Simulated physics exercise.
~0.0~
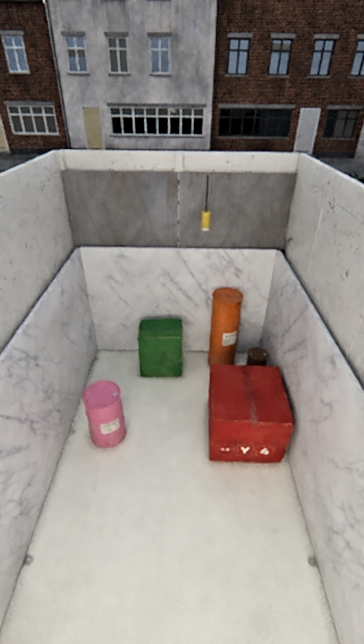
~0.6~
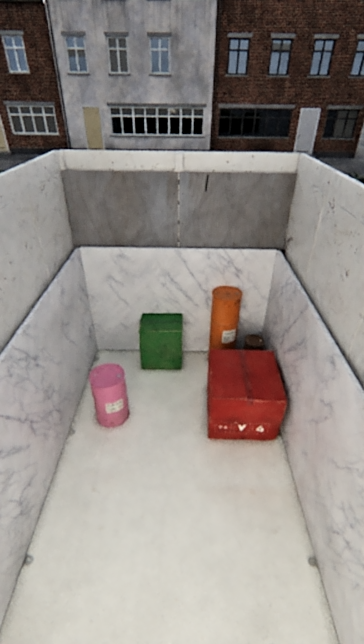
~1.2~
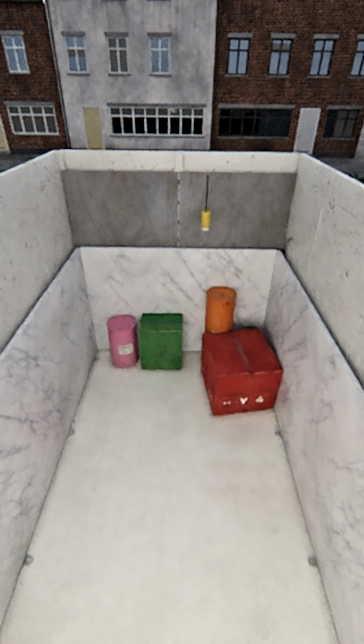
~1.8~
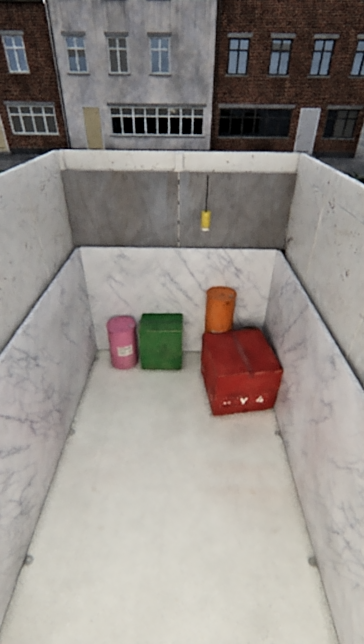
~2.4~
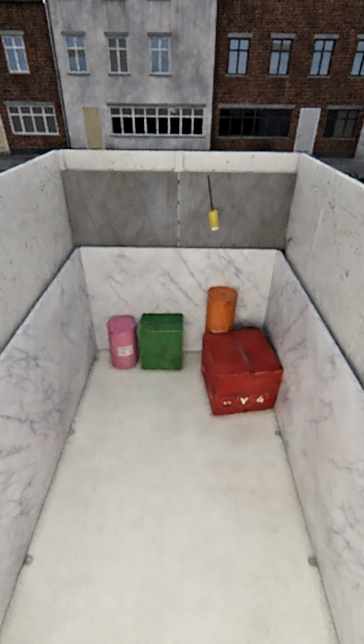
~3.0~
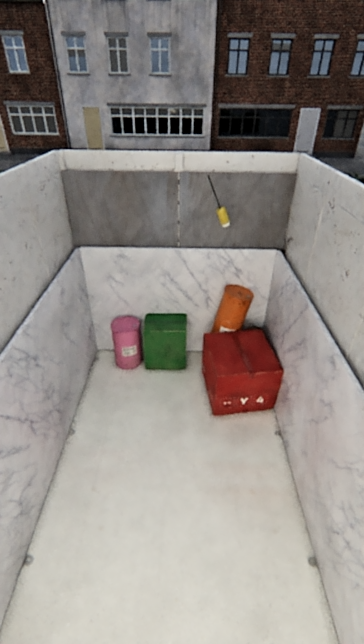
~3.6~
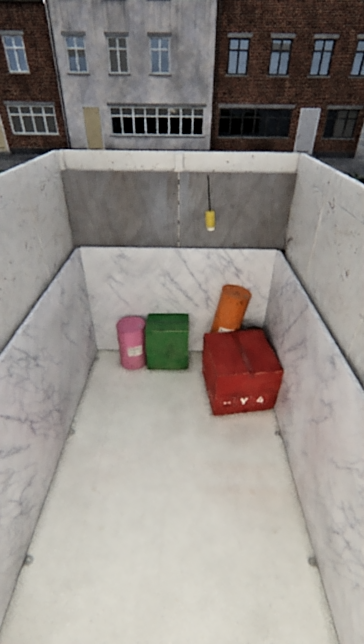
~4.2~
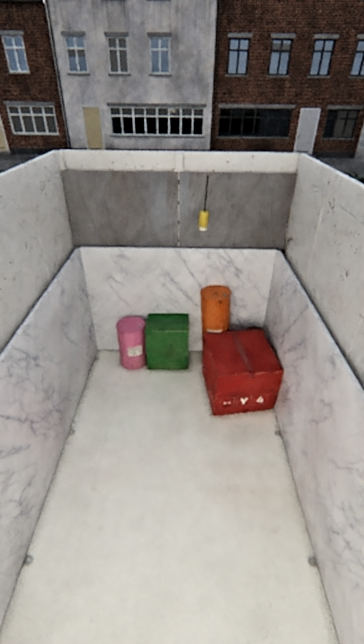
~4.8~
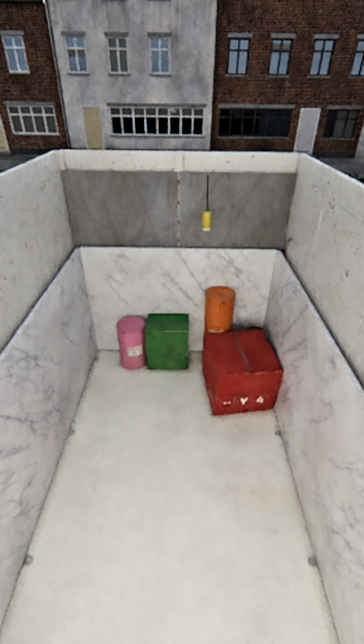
The footage shows a pink drum, green box, orange drum and red box in a walled bay as the pink drum and red box slide toward the far wall. A hanging lamp swings, the orange drum tips right, then rocks upright, and everything ends clustered at the back.
